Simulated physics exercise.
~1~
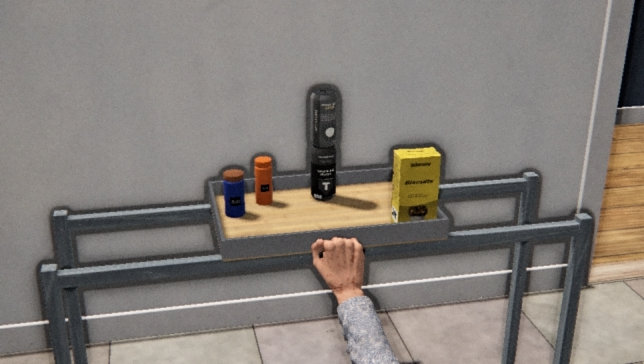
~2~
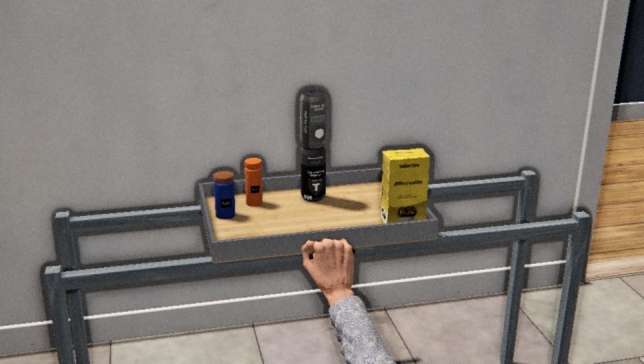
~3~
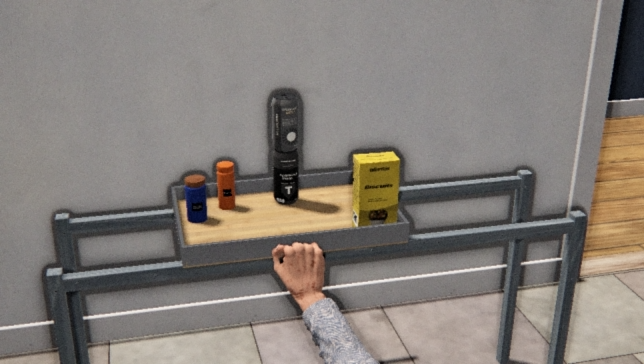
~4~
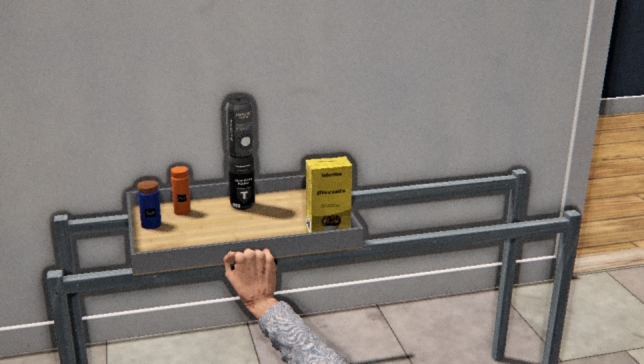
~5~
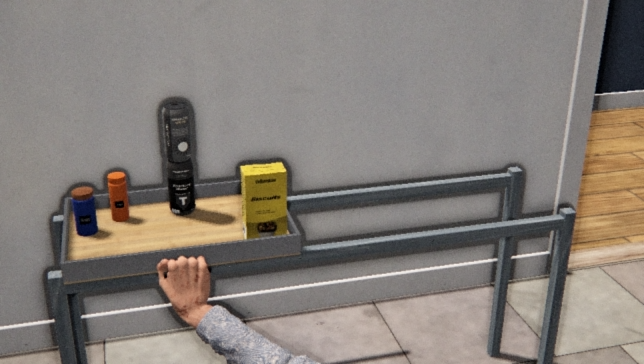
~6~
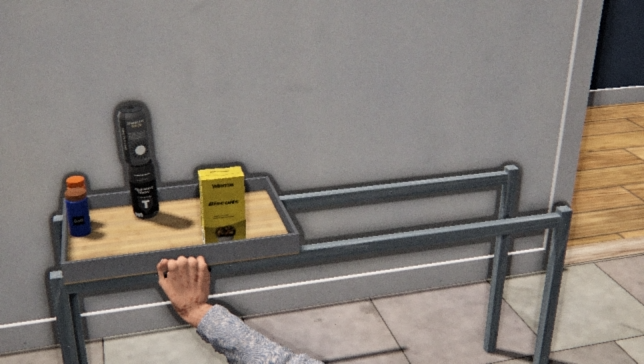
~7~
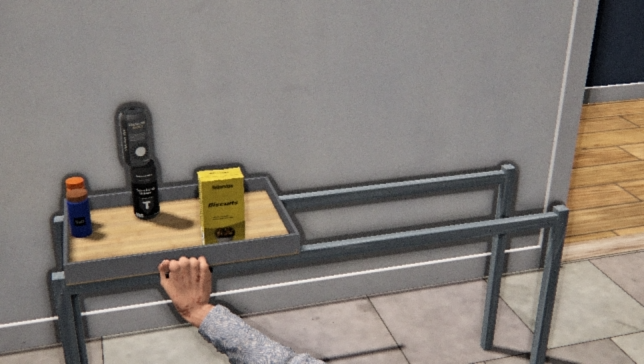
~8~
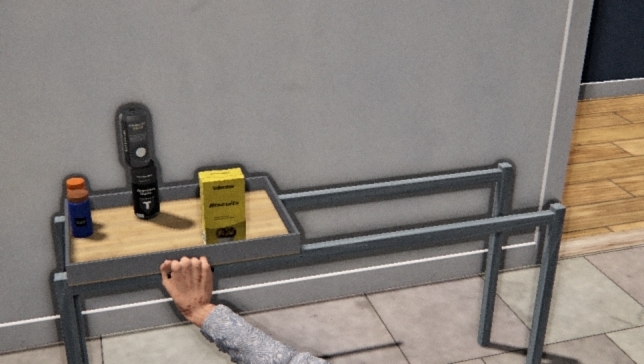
Against a plain grey wall, a hand slid a tray of small containers and a yellow packet left along a metal frame until it stopped at the end, where the items shifted left on the tray and the orange shaker ended up against the blue one, all still upright.
